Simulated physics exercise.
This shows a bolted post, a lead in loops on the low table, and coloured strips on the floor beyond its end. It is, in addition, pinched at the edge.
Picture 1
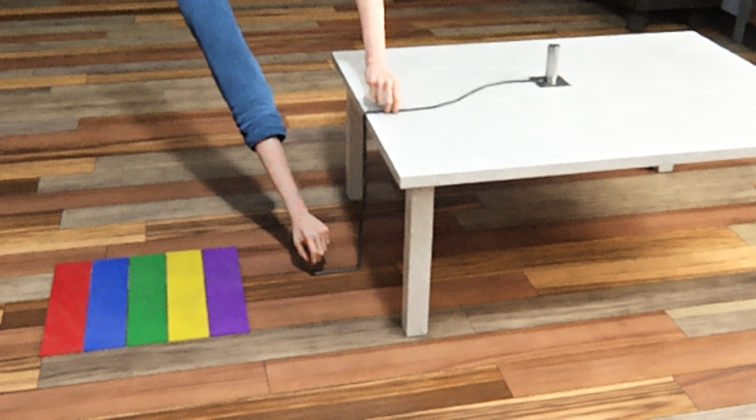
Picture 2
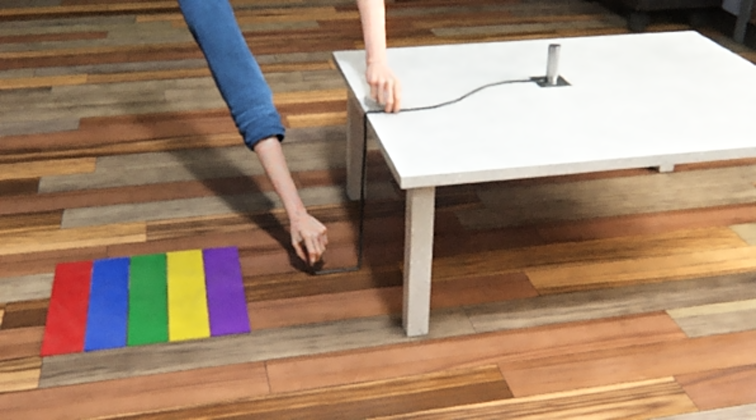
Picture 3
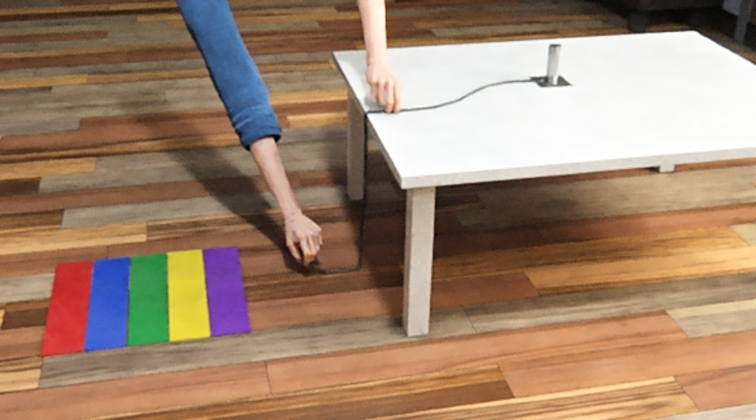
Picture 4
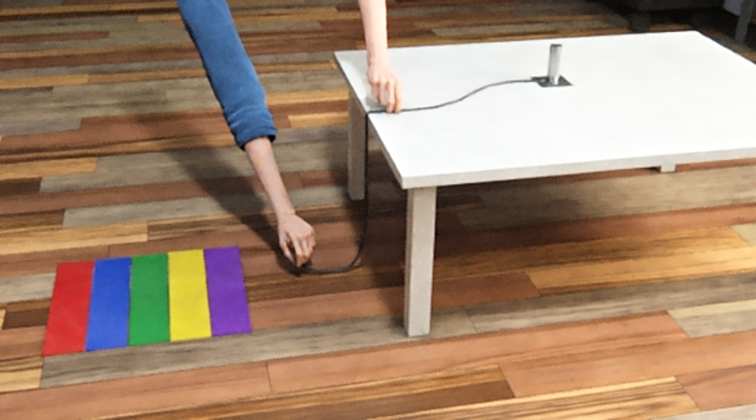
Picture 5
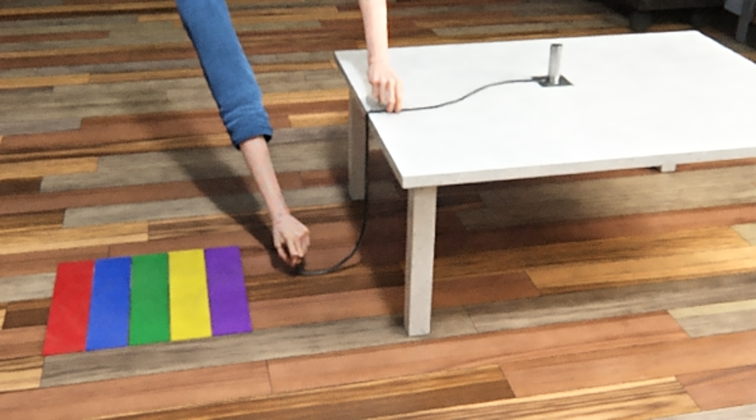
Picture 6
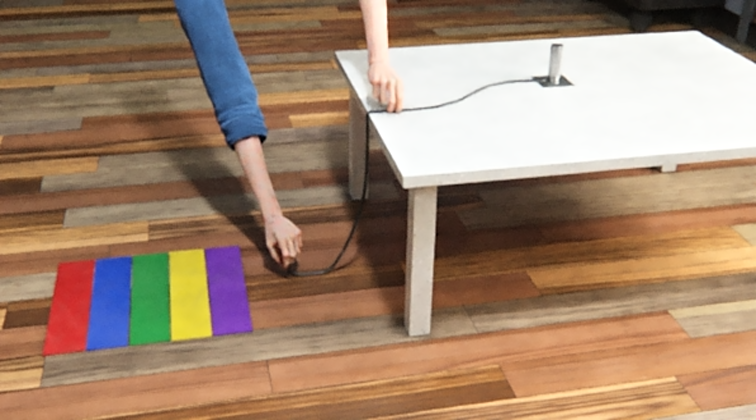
To begin with, one hand pinches a dark lead at the edge of a low white table while another holds its lower end near the floor, right of five coloured strips. The lower hand then draws the end slowly left towards the purple strip, and the hanging lead slants and curves while the upper hand stays put.
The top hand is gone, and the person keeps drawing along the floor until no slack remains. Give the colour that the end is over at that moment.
The end is over yellow.
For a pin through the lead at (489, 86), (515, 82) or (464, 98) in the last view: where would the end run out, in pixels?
In order of the tries: About (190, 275), about (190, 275), about (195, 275).
Soon after, end near (245, 268); short of the strips.
Then, end near (208, 272); over purple.
At full stretch, end near (186, 274); over yellow. It gets as far as the yellow strip.
